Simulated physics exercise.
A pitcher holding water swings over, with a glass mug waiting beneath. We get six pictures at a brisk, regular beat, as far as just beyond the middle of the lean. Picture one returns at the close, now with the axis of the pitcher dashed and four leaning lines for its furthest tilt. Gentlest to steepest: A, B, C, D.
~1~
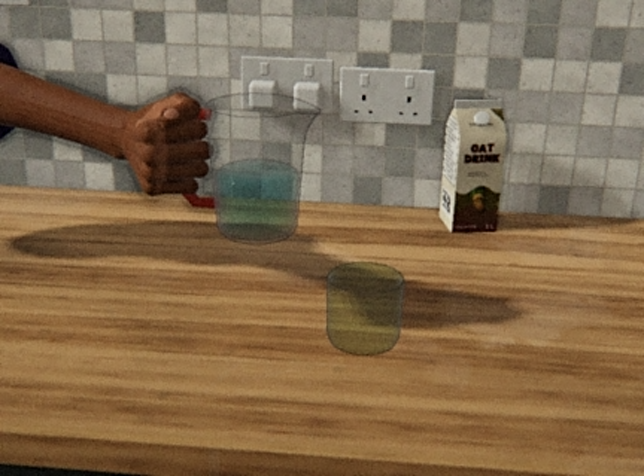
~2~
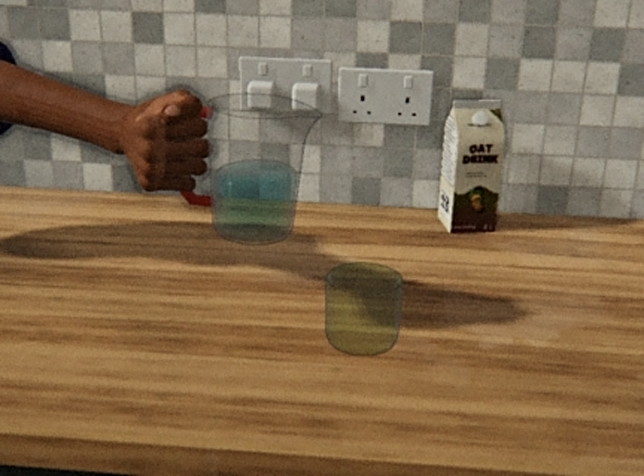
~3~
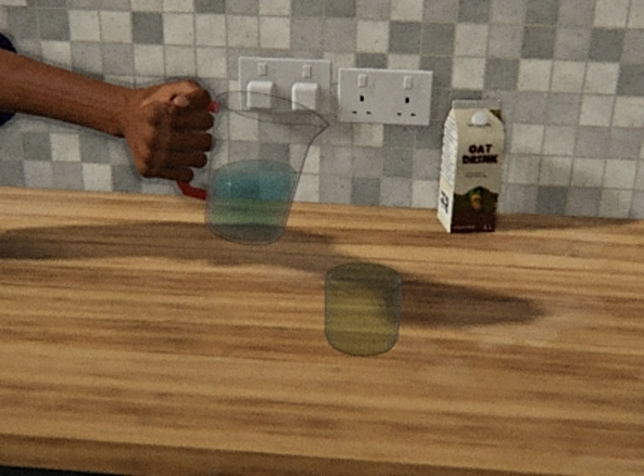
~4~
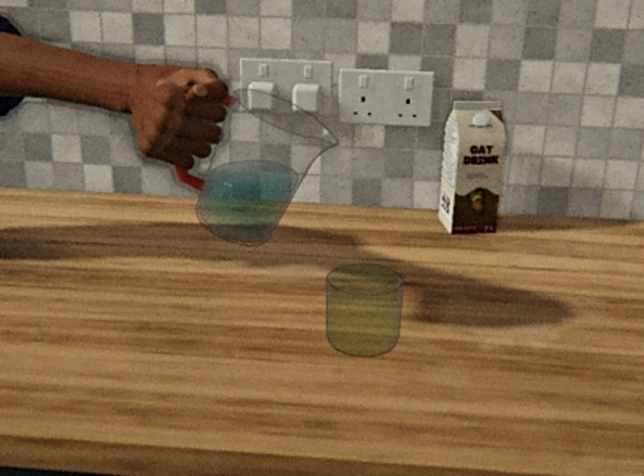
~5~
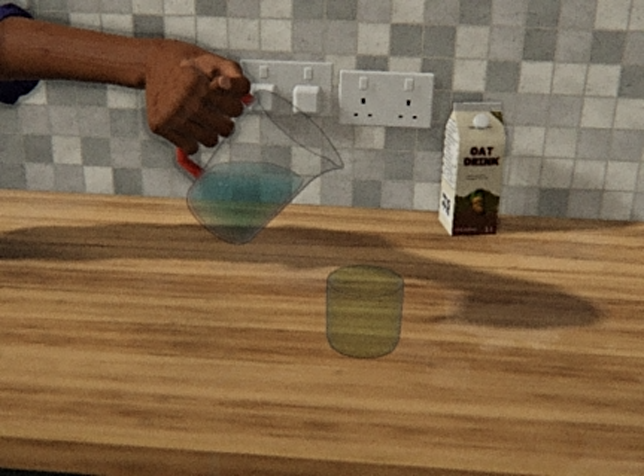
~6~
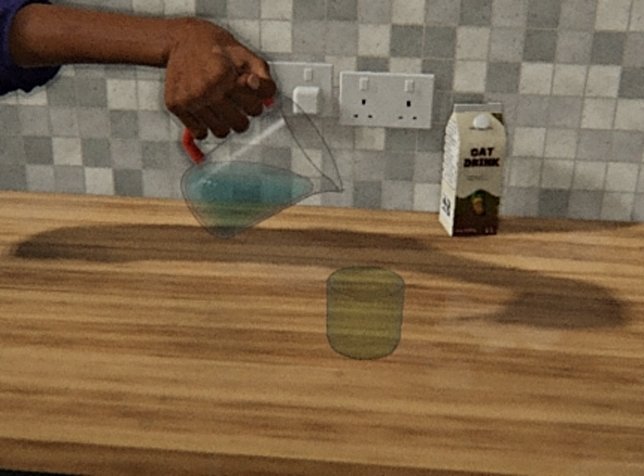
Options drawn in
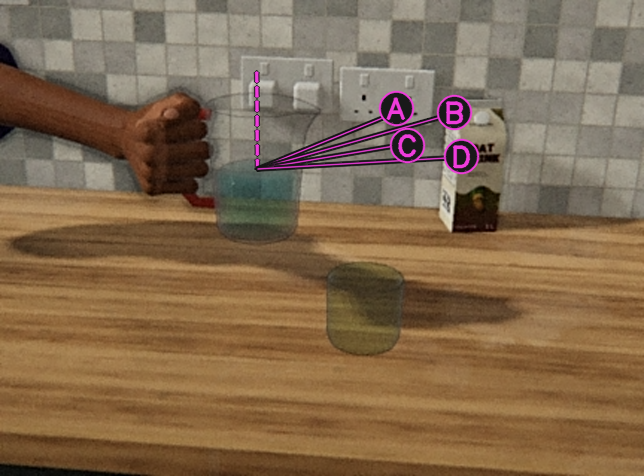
At the start, a hand holds a clear pitcher of bluish water upright above a wooden counter, with a glass mug in front and an oat drink carton to the right. The hand then tilts the pitcher rightward, slightly at first, then steeply, and the water inside shifts toward the lowered spout.
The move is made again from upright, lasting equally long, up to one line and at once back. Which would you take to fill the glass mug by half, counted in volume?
Use tilt C.
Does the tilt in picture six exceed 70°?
No, it does not.
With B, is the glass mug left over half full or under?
Under half.
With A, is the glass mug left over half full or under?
Under half.
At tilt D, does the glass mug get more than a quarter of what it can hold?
Yes.
In magenta, A at (381, 118); B at (438, 117); C at (390, 146); D at (444, 158).
For tilt A, the glass mug ends with about 19 % of what it can hold.
For tilt B, the glass mug ends with about 35 % of what it can hold.
For tilt C, the glass mug ends with about 49 % of what it can hold; 4 % of the water is spilt.
For tilt D, the glass mug ends with about 64 % of what it can hold; 6 % of the water is spilt.
